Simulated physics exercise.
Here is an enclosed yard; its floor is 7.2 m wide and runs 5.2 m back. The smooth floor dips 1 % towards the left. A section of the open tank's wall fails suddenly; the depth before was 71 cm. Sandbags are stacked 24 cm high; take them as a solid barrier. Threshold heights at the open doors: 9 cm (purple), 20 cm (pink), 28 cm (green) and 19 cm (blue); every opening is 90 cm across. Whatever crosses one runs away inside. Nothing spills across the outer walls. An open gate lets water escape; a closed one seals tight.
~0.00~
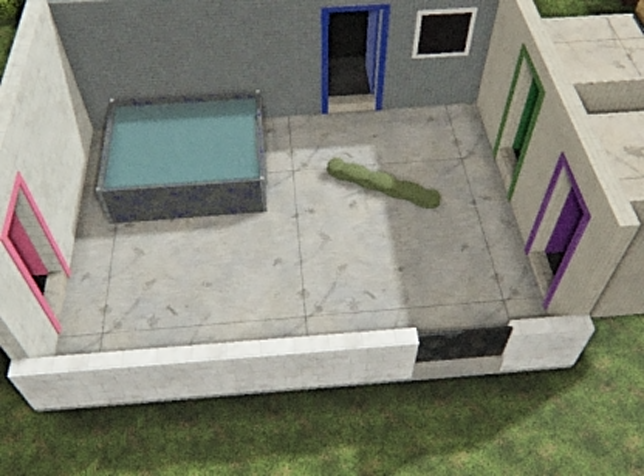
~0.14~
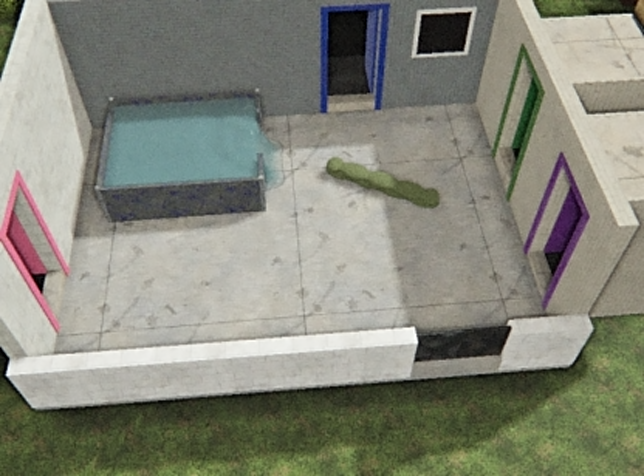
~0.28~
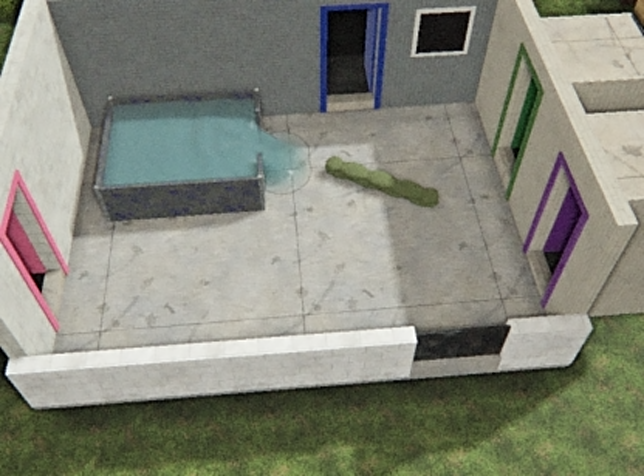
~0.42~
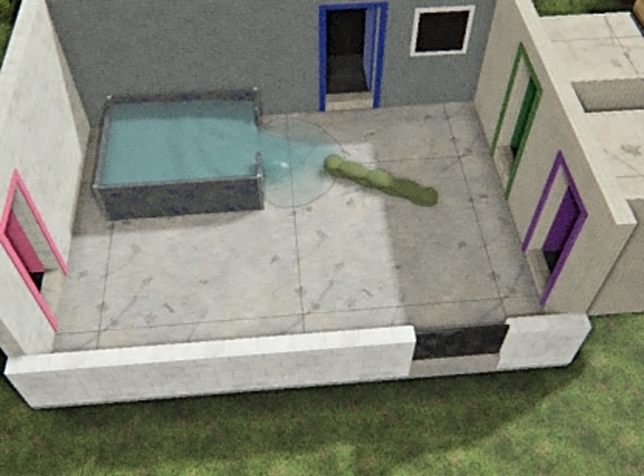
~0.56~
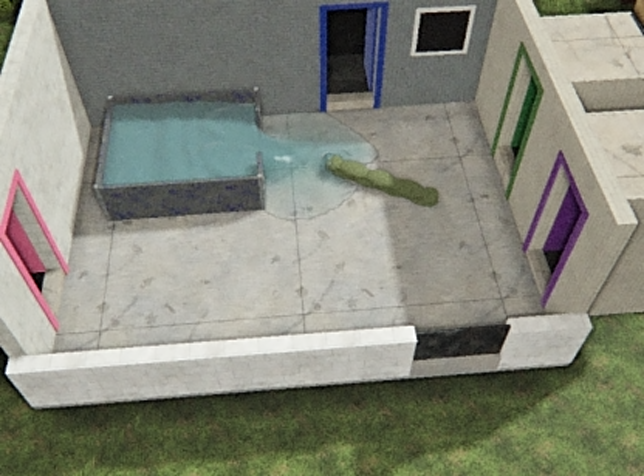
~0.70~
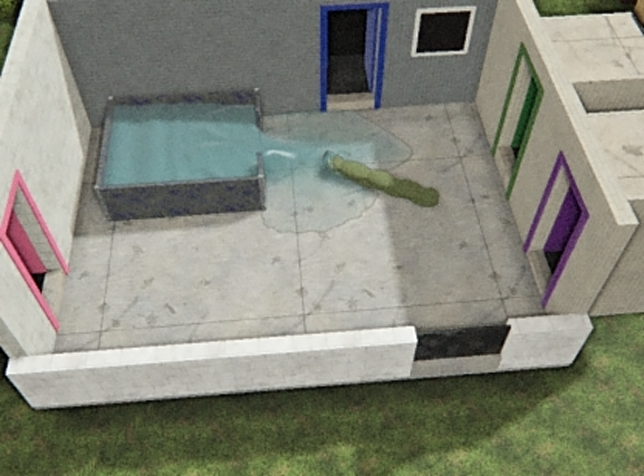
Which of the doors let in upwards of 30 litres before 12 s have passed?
Door by door: At the purple door it exceeds the limit; at the pink door it does not reach the limit; at the green door it keeps below the limit; at the blue door it does not reach the limit.
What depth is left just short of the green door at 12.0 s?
About 7.0 cm.
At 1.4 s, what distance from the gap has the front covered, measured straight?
About 4.2 m.
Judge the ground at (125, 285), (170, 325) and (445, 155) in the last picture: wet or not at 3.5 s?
In turn: Still dry, not reached, wet.
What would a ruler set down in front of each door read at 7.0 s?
In cm: Purple 15, pink 13, green 13, blue 16.
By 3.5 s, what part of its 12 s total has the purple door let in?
About 0 per cent.
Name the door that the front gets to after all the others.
Last comes the pink one.
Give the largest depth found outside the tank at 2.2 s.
About 42 cm.
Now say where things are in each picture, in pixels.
In the first frame, still water, 71 cm deep, in the open tank at (184, 142).
In the second frame, water pours out at (259, 154) and has run 0.6 m, to (271, 142); typically 11 cm deep outside, 71 cm at the open tank's back.
In the third frame, the front is at (297, 139), 0.9 m from the gap at (259, 155); 0.9 m2 of floor is under water; 71 cm left at the back of the open tank.
In the fourth frame, water pours out at (258, 155) and has run 1.4 m, to (337, 147); typically 8 cm deep outside, 71 cm at the open tank's back.
In the fifth frame, water pours out at (259, 155) and has run 2.0 m, to (372, 149); typically 6 cm deep outside, 71 cm at the open tank's back.
In the sixth frame, the front is at (405, 148), 2.6 m from the gap at (259, 155); 4.9 m2 of floor is under water; 71 cm left at the back of the open tank.
After 1.4 s water covers 30 % of the floor and is deepest (41 cm) near (269, 162); purple door not reached, pink door not reached, green door not reached, blue door 21 cm at the sill, 0 L in.
After 2.2 s water covers 50 % of the floor and is deepest (42 cm) near (468, 113); purple door 4 cm at the sill, 0 L in, pink door not reached, green door 14 cm at the sill, 0 L in, blue door 20 cm at the sill, 1 L in.
After 3.5 s water covers 55 % of the floor and is deepest (32 cm) near (472, 126); purple door 17 cm at the sill, 3 L in, pink door not reached, green door 16 cm at the sill, 0 L in, blue door 16 cm at the sill, 2 L in.
After 7.0 s water covers 90 % of the floor and is deepest (19 cm) near (525, 331); purple door 15 cm at the sill, 97 L in, pink door 13 cm at the sill, 0 L in, green door 13 cm at the sill, 0 L in, blue door 16 cm at the sill, 3 L in.
After 12.0 s water covers 95 % of the floor and is deepest (22 cm) near (76, 223); purple door 9 cm at the sill, 150 L in, pink door 15 cm at the sill, 0 L in, green door 7 cm at the sill, 0 L in, blue door 9 cm at the sill, 3 L in.
